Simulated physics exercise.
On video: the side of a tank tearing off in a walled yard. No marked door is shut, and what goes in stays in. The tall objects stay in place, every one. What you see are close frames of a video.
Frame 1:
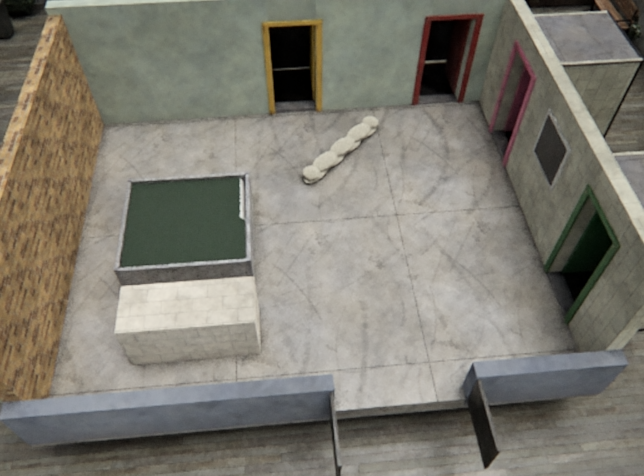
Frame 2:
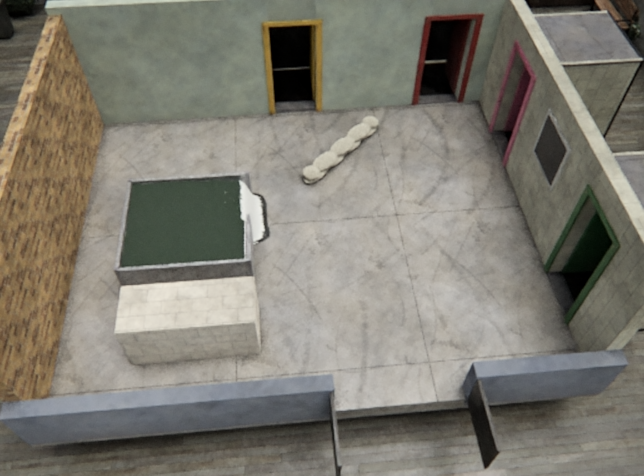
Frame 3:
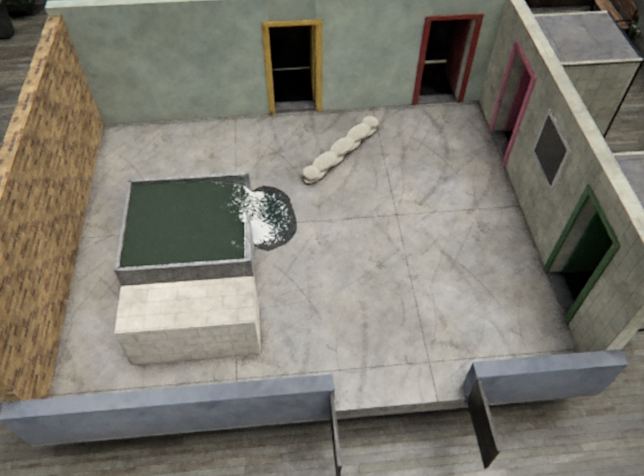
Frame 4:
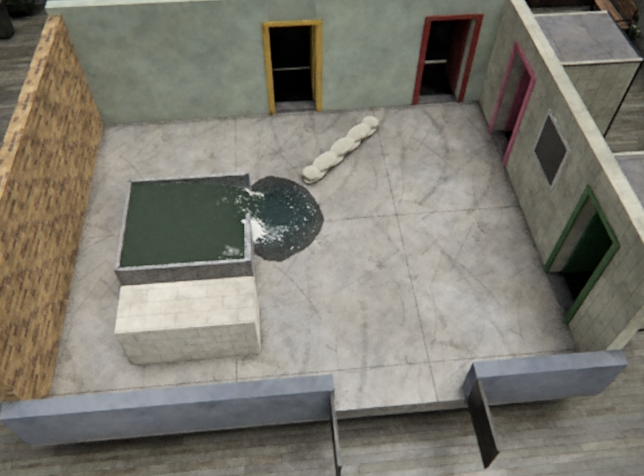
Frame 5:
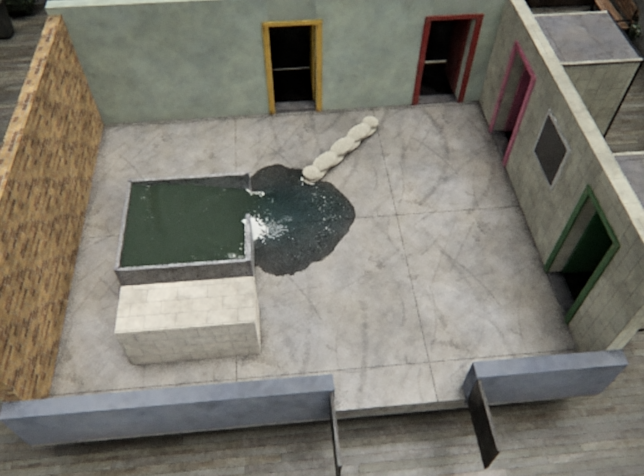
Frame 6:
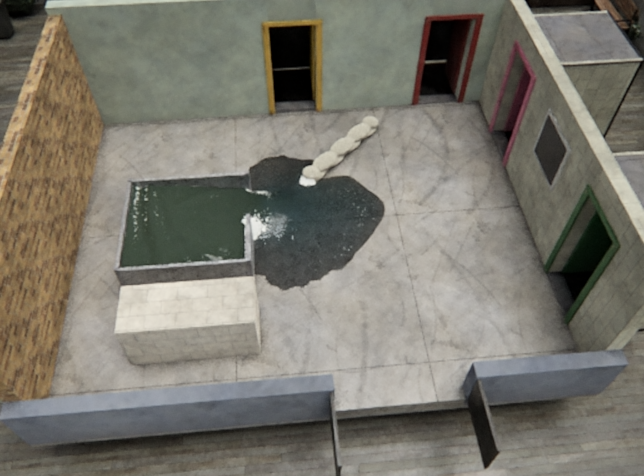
Water pours from the right side of a tank and spreads rightward across the yard floor.
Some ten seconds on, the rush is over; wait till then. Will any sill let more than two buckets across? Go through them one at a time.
Yellow door: Two buckets at most. Pink door: Above two buckets. Green door: Above two buckets. Red door: Above two buckets.
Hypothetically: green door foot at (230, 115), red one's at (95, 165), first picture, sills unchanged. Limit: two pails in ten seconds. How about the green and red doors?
Green: Falls short. Red: Falls short.
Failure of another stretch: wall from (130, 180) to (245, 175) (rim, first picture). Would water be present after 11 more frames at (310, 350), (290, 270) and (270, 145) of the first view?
Log: Point 1 unreached; point 2 unreached; point 3 inundated.
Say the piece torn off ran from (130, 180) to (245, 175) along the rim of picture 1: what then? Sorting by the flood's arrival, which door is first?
I'd go with the yellow-painted one.
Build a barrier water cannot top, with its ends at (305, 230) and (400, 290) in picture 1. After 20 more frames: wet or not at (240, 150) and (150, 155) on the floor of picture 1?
Result, in order: Bone-dry / bone-dry.
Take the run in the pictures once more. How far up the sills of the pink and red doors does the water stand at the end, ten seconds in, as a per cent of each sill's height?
Roughly 70 and 90 %.
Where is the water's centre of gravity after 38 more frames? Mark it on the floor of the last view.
The water centres close to (352, 224).
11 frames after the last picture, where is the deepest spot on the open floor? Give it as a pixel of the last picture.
Near (304, 185).
A moment on, water covers 25 % of the floor; the yellow door not reached, the pink door not reached, the green door not reached, the red door not reached.
Next, water covers 40 % of the floor; the yellow door wet at the sill, nothing in, the pink door wet at the sill, nothing in, the green door not reached, the red door not reached.
Then, water covers 55 % of the floor; the yellow door under two buckets in, the pink door over two buckets in, the green door under two buckets in, the red door wet at the sill, nothing in.
Later, water covers 55 % of the floor; the yellow door under two buckets in, the pink door over two buckets in, the green door over two buckets in, the red door over two buckets in.
In the end, water covers 80 % of the floor; the yellow door under two buckets in, the pink door over two buckets in, the green door over two buckets in, the red door over two buckets in.
